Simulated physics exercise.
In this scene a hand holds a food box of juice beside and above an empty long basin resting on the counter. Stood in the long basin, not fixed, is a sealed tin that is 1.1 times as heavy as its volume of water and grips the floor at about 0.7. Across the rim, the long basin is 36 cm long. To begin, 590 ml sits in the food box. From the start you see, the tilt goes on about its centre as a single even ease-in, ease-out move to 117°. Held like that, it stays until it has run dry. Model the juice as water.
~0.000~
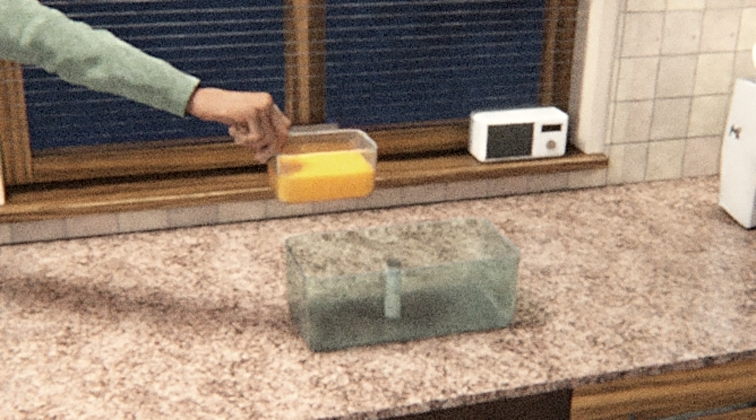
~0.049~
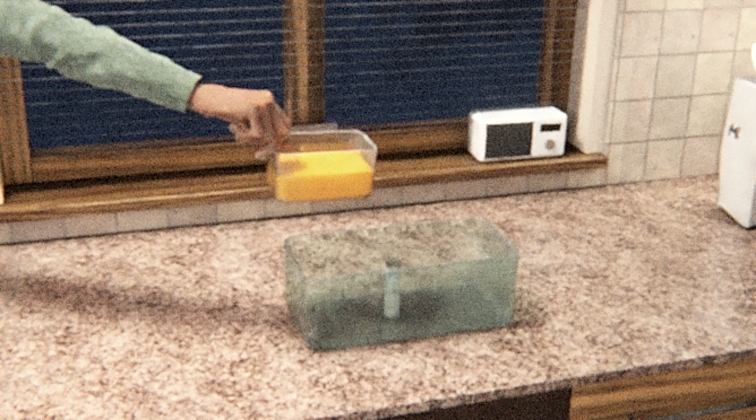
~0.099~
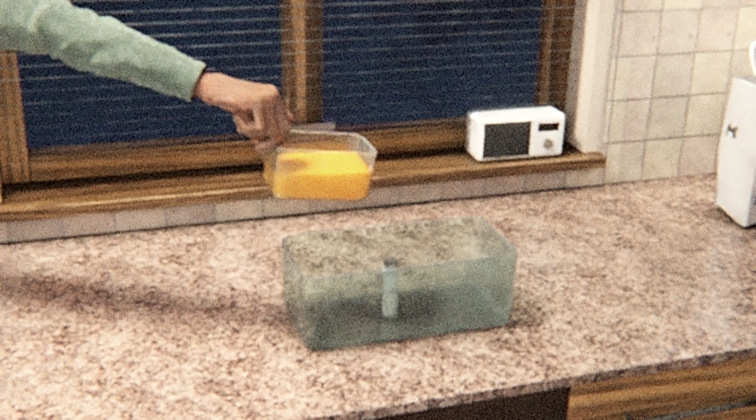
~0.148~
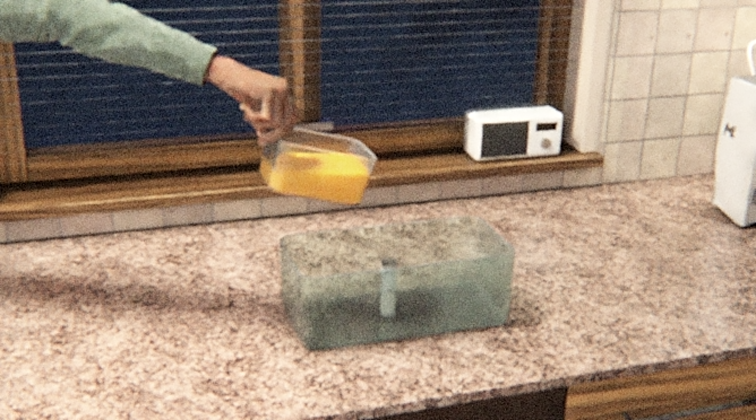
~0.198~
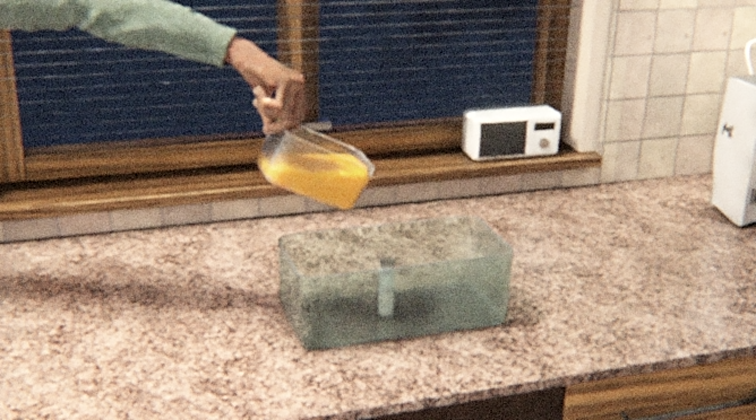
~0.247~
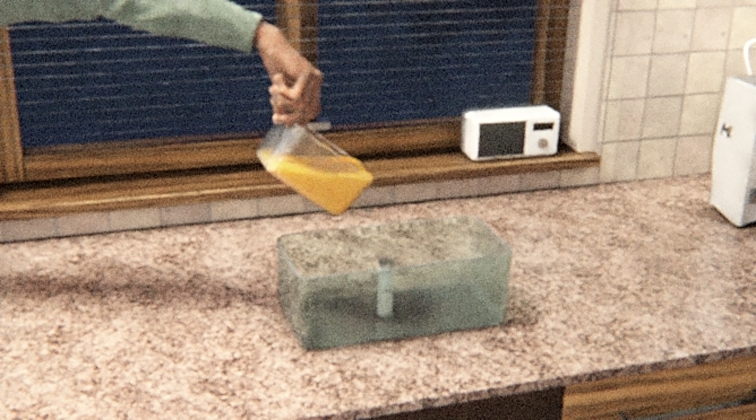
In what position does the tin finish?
It finishes knocked over.
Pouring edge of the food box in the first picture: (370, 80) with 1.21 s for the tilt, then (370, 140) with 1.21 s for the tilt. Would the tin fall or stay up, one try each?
Try 1: Still standing; try 2: Still standing.
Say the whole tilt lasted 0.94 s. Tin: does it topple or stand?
The tin would stay balanced.
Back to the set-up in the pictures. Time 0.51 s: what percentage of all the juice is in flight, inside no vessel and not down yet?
About 40 per cent.
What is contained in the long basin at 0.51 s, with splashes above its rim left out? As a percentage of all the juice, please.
Near 48 in a hundred.
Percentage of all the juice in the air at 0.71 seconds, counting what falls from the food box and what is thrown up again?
Roughly 3 %.
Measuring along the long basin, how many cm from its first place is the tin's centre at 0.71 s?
It has moved some 1 cm.
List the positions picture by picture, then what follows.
Tilt 0°; pouring edge (369, 140); surface from (273, 167) to (365, 159); the long basin's rim runs from (295, 259) to (503, 236); the tin's top is at (394, 265), in the first frame.
Tilt 2°; pouring edge (369, 141); surface from (272, 166) to (364, 159), in the second frame.
Tilt 7°; pouring edge (369, 145); surface from (270, 164) to (363, 160), in the third frame.
Tilt 15°; pouring edge (368, 152); surface from (268, 162) to (362, 161), in the fourth frame.
Tilt 26°; pouring edge (367, 161); surface from (265, 160) to (362, 162), in the fifth frame.
Tilt 39°; pouring edge (364, 173); surface from (263, 156) to (361, 165); 1 per cent is over the edge, in the sixth frame.
After 0.51 s the tilt is 107° and 13 per cent is still to pour; the tin stands where it began.
After 0.71 s the tilt is 117° and 1 per cent is still to pour; the tin leans 7°.
After 0.91 s the tilt is 117° and 0 per cent is still to pour; the tin leans 51°.
After 1.13 s the tilt is 117° and 0 per cent is still to pour; the tin lies on its side.
In the end the tin lies on its side.
